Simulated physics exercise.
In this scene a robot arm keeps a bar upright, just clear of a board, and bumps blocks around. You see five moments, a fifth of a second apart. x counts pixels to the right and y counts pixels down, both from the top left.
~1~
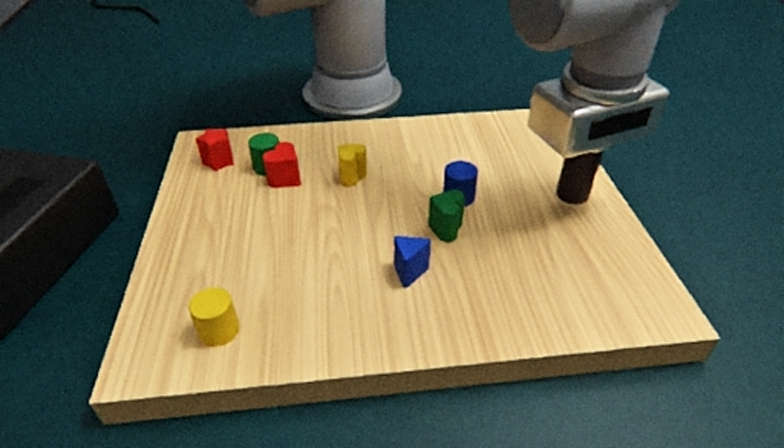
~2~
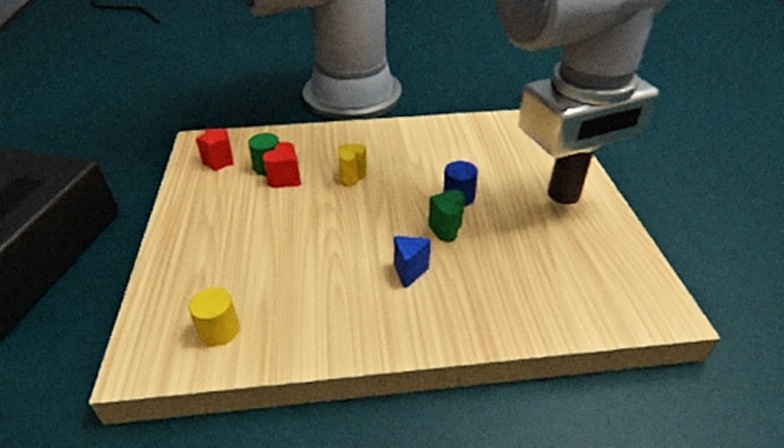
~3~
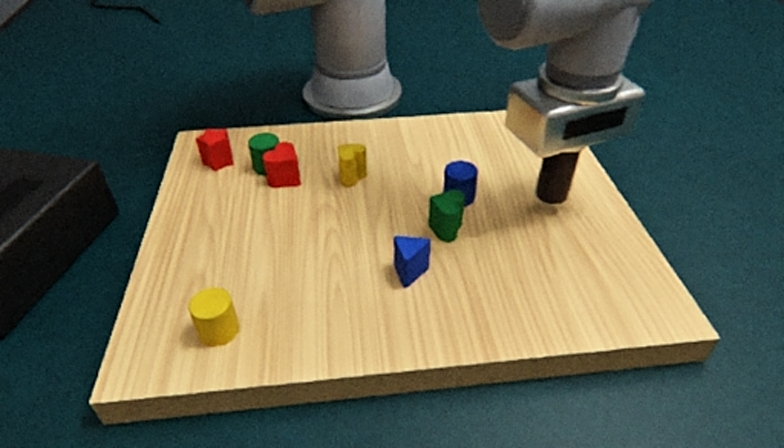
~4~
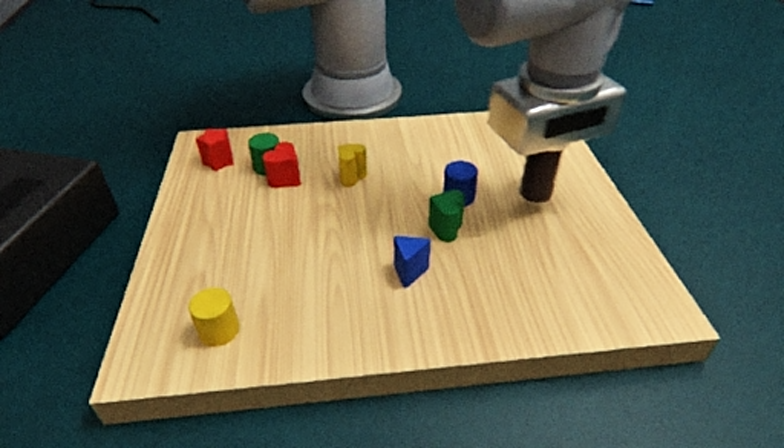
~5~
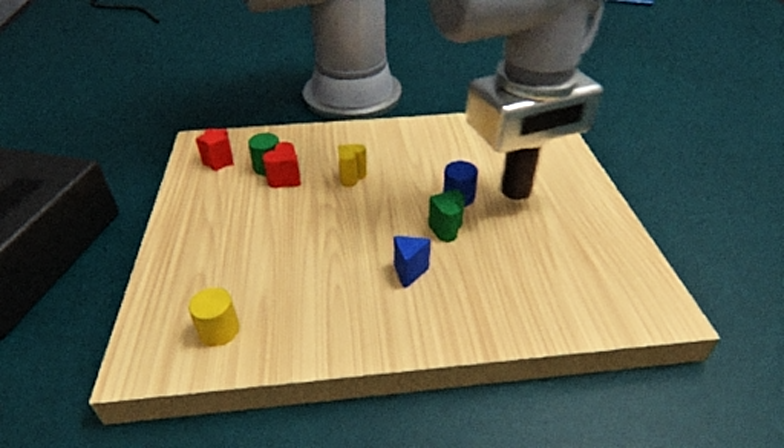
A robot arm holding a dark bar moved a short way left above a wooden board, coming closer to a blue cylinder and a green block, while all the colored blocks stayed still.
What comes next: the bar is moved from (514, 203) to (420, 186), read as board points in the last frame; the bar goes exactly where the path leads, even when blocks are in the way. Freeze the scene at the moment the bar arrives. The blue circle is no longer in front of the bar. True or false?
My answer: False.
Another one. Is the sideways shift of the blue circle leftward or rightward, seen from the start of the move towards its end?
Out to the left.
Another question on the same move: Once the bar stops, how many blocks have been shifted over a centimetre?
Of all the blocks, just one travels more than a centimetre.
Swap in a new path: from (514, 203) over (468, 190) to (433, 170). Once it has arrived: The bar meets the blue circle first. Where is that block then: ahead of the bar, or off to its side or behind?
My guess is it ends up beside or behind the bar.
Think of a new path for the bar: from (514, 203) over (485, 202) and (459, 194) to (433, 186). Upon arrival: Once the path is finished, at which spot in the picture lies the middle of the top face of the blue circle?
Its top face will be centred at roughly (402, 158).
The first path, step by step. One third of the way, bar at (482, 184); blue circle at (451, 168).
Two thirds of the way, bar at (450, 178); blue circle at (419, 166).
At the end, bar at (420, 173); green heart block unmoved; blue circle at (392, 167).
